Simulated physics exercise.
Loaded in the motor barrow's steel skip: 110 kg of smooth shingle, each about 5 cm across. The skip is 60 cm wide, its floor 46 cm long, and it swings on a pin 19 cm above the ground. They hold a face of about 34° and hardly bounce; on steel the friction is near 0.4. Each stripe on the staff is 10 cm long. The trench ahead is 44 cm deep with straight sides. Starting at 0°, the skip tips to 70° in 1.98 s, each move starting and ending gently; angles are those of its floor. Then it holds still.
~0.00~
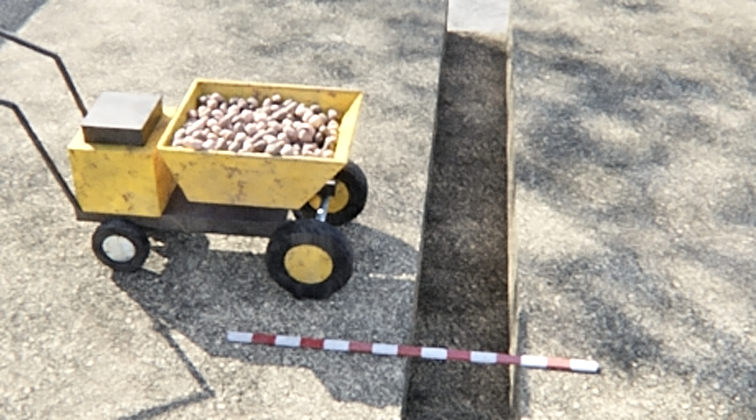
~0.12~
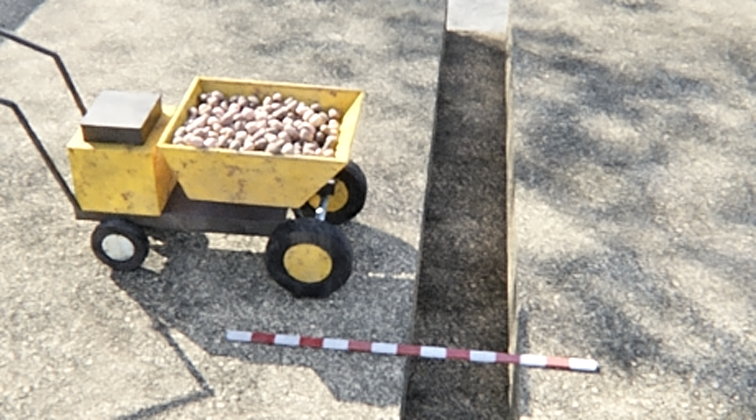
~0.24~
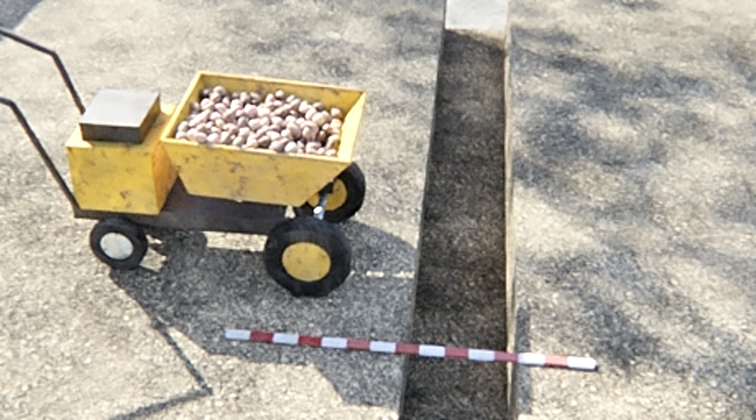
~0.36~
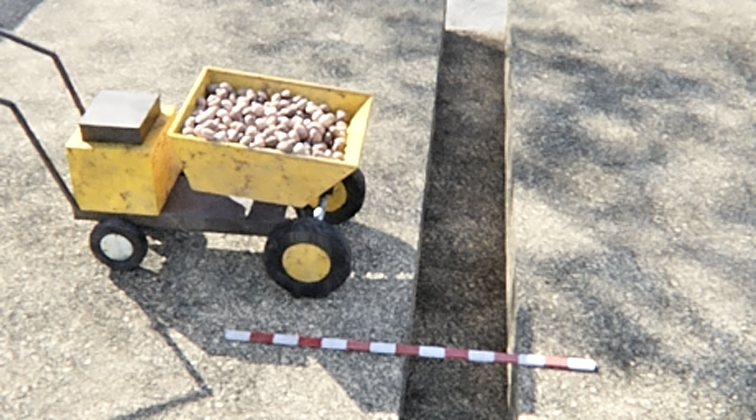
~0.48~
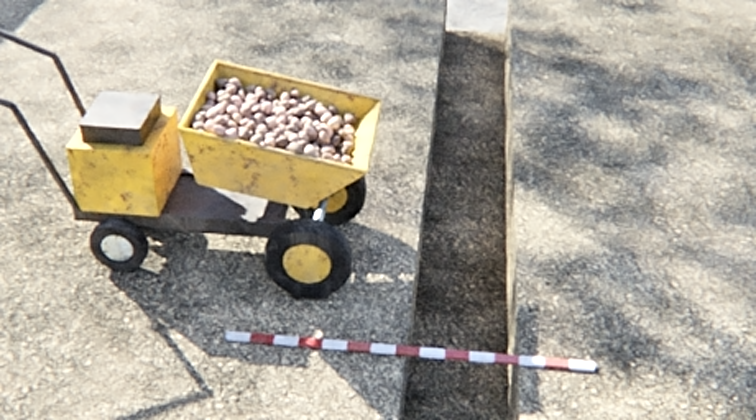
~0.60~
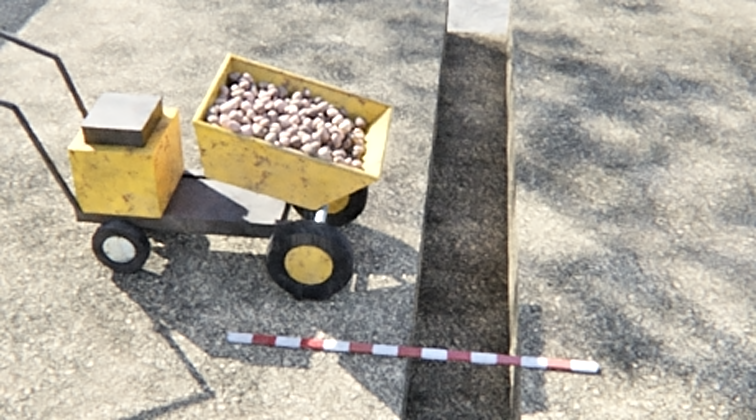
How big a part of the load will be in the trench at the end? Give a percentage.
About 100 per cent.
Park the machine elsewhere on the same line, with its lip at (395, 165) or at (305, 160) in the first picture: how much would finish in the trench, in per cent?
First some 55, then 100 per cent.
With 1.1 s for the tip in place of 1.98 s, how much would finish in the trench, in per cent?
In that case some 95 per cent.
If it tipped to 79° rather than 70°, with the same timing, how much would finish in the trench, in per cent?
It would be near 100 per cent.
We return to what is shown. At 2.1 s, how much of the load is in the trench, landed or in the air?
Some 60 per cent.
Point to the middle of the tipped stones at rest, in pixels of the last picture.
Around (475, 332).
After 1.5 s the floor is at 59°; 96 % in the skip, 4 % in the trench; the foremost stones are at (472, 277).
After 2.1 s the floor is at 70°; 39 % in the skip, 61 % in the trench; the foremost stones are at (520, 300).
After 2.4 s the floor is at 70°; 16 % in the skip, 84 % in the trench; the foremost stones are at (526, 300).
After 4.4 s the floor is at 70°; 0 % in the skip, 100 % in the trench; the foremost stones are at (525, 305).
